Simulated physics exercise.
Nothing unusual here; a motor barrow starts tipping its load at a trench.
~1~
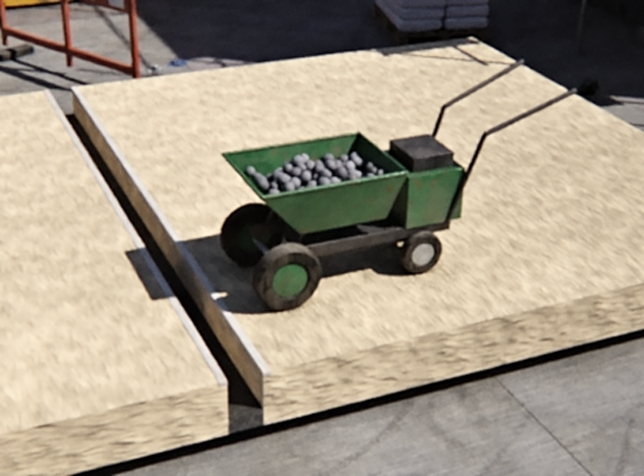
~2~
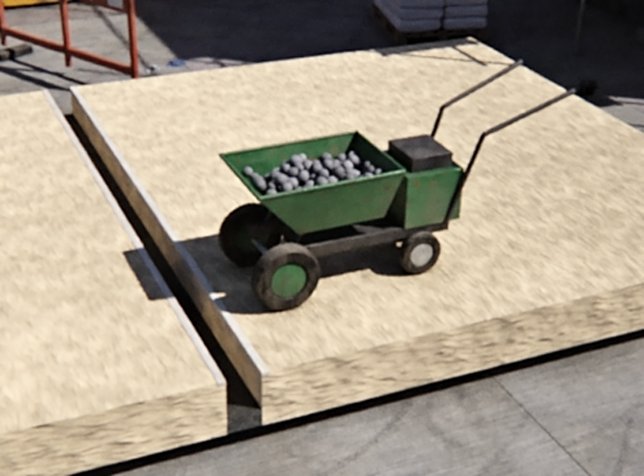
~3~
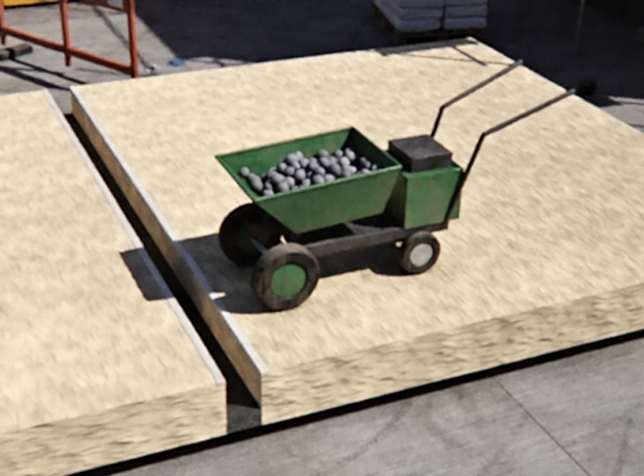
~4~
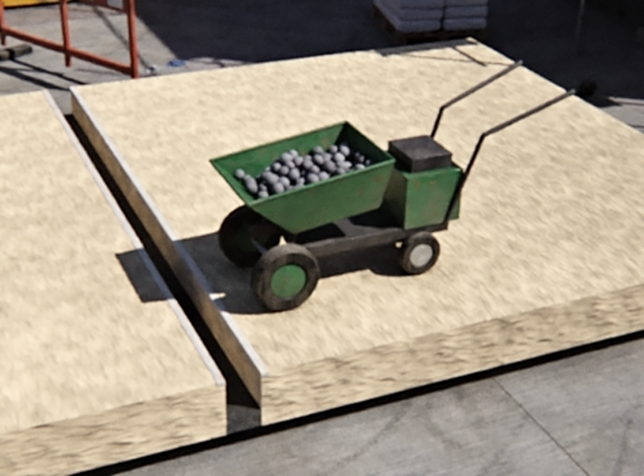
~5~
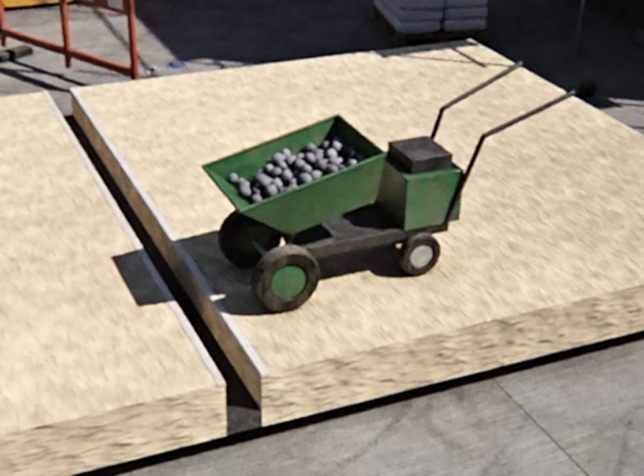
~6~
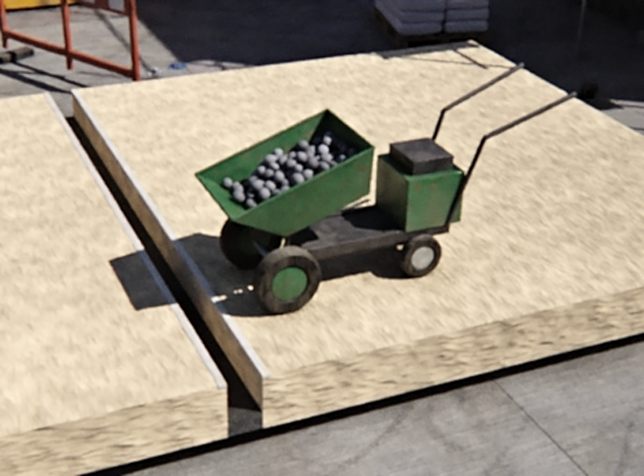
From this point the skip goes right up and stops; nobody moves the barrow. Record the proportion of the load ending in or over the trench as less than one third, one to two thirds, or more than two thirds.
Proportion recorded: Less than one third.
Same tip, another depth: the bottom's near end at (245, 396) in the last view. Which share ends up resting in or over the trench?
About 0 per cent.
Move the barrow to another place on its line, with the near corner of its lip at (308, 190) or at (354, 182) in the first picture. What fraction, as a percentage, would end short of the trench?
About 0 % and 50 %.
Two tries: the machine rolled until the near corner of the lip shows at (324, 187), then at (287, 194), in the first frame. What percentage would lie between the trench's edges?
In order: 70 % and 30 %.
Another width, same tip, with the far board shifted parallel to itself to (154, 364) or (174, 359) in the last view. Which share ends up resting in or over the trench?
I'd say some 70 in a hundred, followed by 40 in a hundred.
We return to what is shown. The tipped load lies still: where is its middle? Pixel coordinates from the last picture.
Close to (122, 313) in the last view.
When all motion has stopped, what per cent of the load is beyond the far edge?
Close to 95 in a hundred.
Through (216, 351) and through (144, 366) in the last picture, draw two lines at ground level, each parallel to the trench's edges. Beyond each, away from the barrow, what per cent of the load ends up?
That's 90 per cent for the first and 50 per cent for the second.
Soon after the last picture, skip tipped steeply; all in the skip.
A little later, skip tipped right over; most in the skip; about a quarter beyond it; a small part falling.
Later still, skip tipped right over; a small part in the skip; nearly all beyond it; a stray few falling.
At rest, skip tipped right over; a stray few in the skip; a stray few in or heaped over the trench; nearly all beyond it.
